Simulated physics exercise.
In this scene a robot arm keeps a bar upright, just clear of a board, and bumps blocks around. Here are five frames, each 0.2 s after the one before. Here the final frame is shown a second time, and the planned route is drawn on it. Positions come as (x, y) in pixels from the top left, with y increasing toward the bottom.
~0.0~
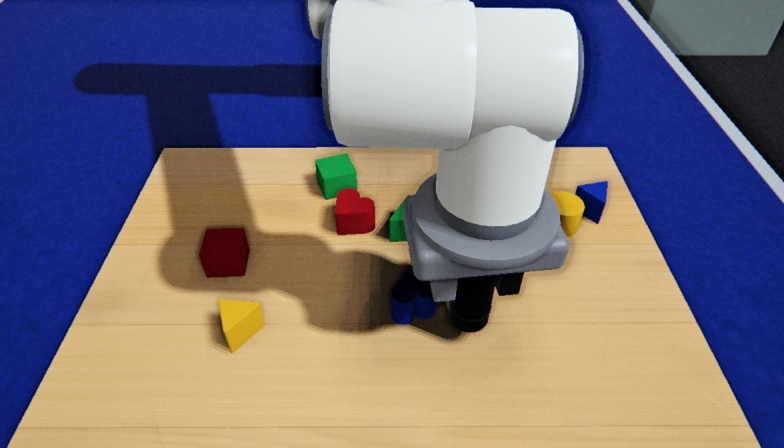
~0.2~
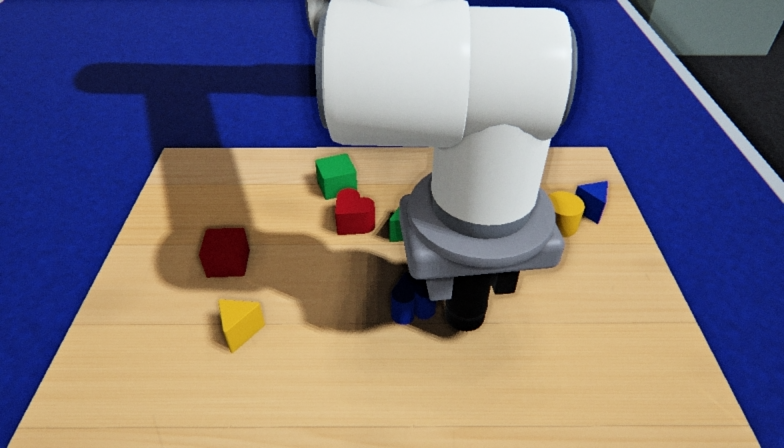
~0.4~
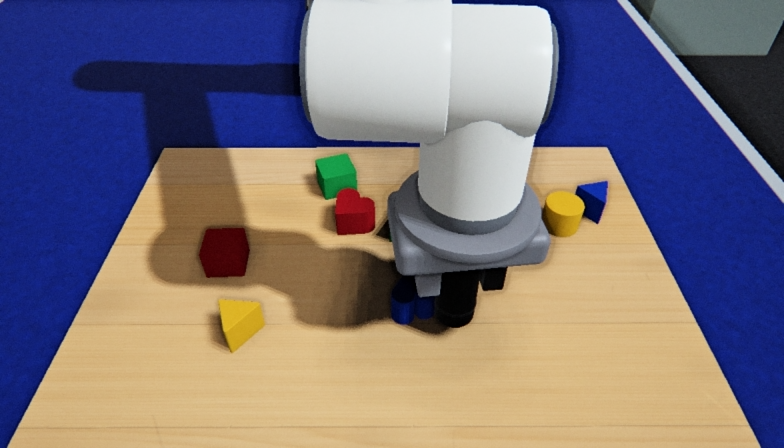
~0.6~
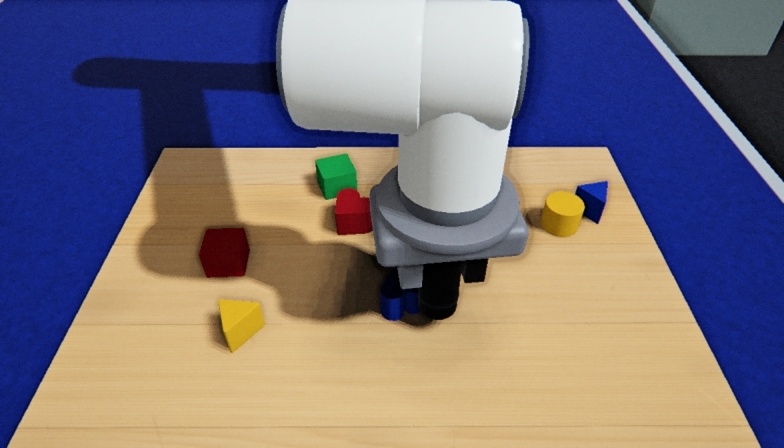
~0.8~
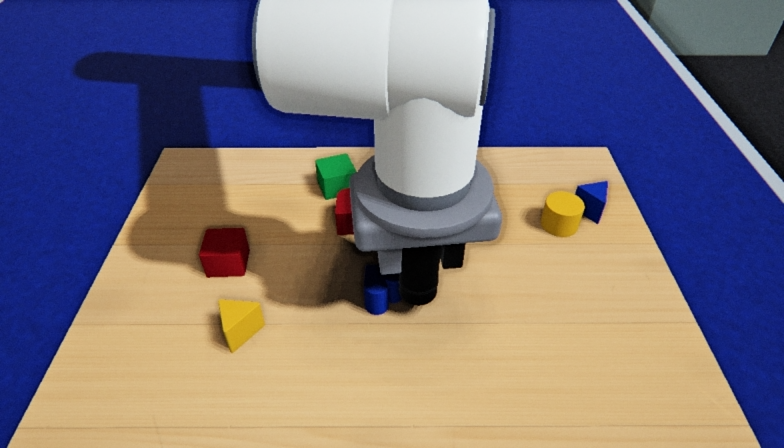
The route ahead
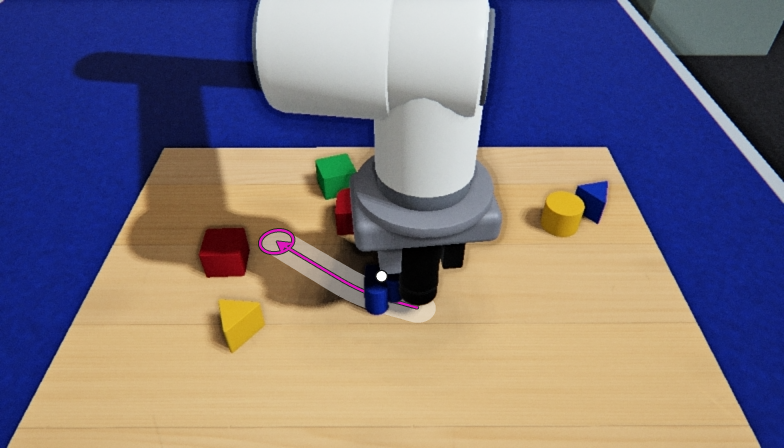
Robot arm sweeping slowly left just above a wooden board, nudging a small blue block left past scattered red, yellow and green blocks.
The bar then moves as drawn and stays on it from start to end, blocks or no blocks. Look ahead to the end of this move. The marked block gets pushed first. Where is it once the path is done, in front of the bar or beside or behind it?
As far as I can tell, the marked block is still leading the way in front of the bar.
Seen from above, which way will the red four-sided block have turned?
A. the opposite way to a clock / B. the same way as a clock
My pick is A.
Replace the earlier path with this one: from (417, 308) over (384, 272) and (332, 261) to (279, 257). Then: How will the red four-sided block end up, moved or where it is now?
Put simply, it stays right there.
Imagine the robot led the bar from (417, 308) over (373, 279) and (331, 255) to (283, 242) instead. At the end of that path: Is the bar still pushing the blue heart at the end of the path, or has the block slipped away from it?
At the end of the path, the bar has already lost the blue heart, which lies beside or behind it.
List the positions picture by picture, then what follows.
The first frame shows tip of the bar at (468, 318), middles of tops, red four-sided block at (222, 241), red heart at (353, 202), blue heart at (413, 288).
The second frame shows bar at (465, 317), nothing pushed.
The third frame shows bar at (454, 313), nothing pushed.
The fourth frame shows bar at (437, 306), blue heart partly hidden.
The fifth frame shows bar at (418, 292), red four-sided block at (222, 241), red heart partly hidden, blue heart at (382, 276).
The line goes from (417, 308) through (338, 278) to (277, 241); the dot is on the blue heart.
The first path, step by step. One third of the way, bar at (361, 275); blue heart at (330, 261), turned 25° anticlockwise.
Two thirds of the way, bar at (314, 249); blue heart at (284, 238), turned 30° anticlockwise.
At the end, bar at (274, 226); red four-sided block at (216, 240), turned 25° anticlockwise; red heart unmoved; blue heart at (244, 217), turned 35° anticlockwise.
